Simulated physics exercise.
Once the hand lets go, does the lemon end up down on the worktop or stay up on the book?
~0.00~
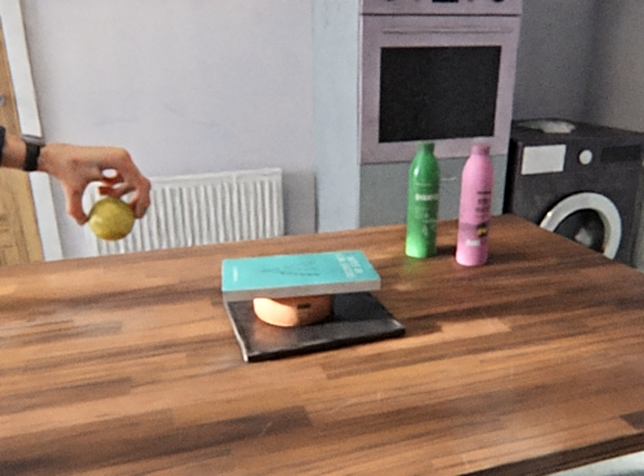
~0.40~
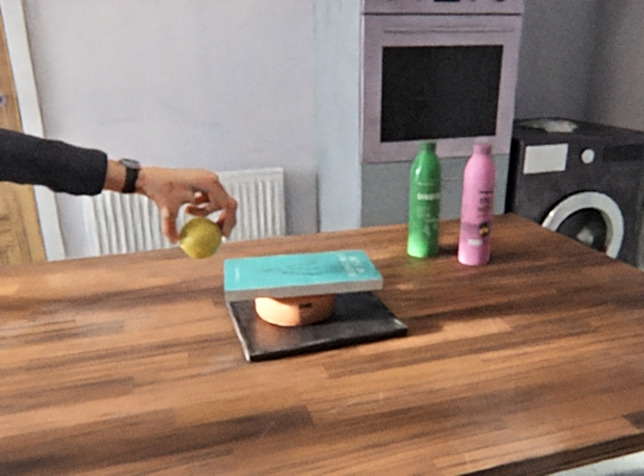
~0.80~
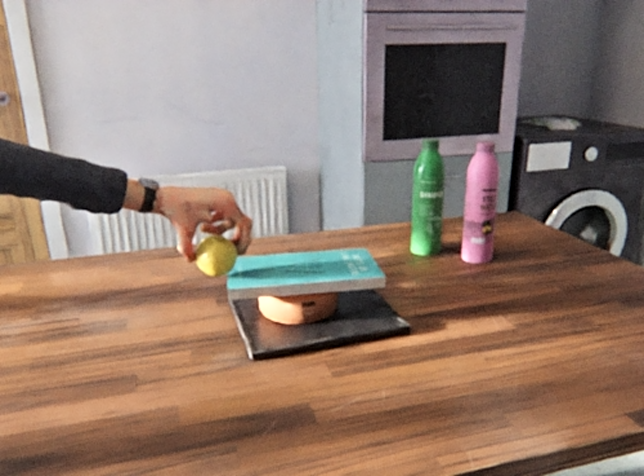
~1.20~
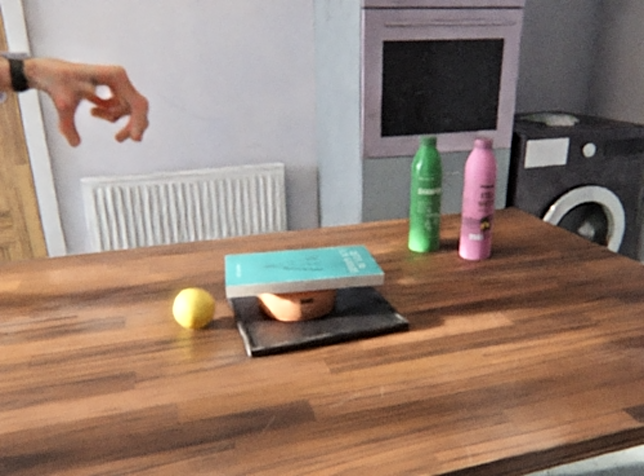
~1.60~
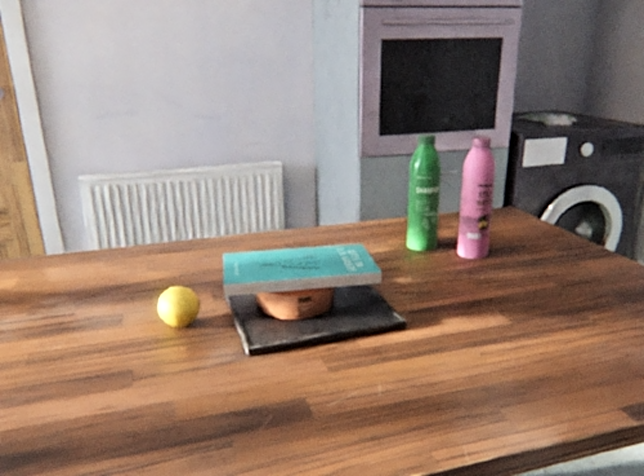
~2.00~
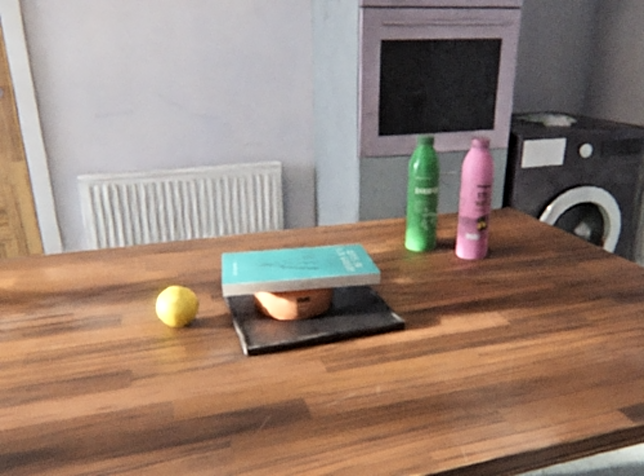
The lemon does not hold and ends up down on the worktop, to the left of the tray. The book, tub and tray stay where they are.
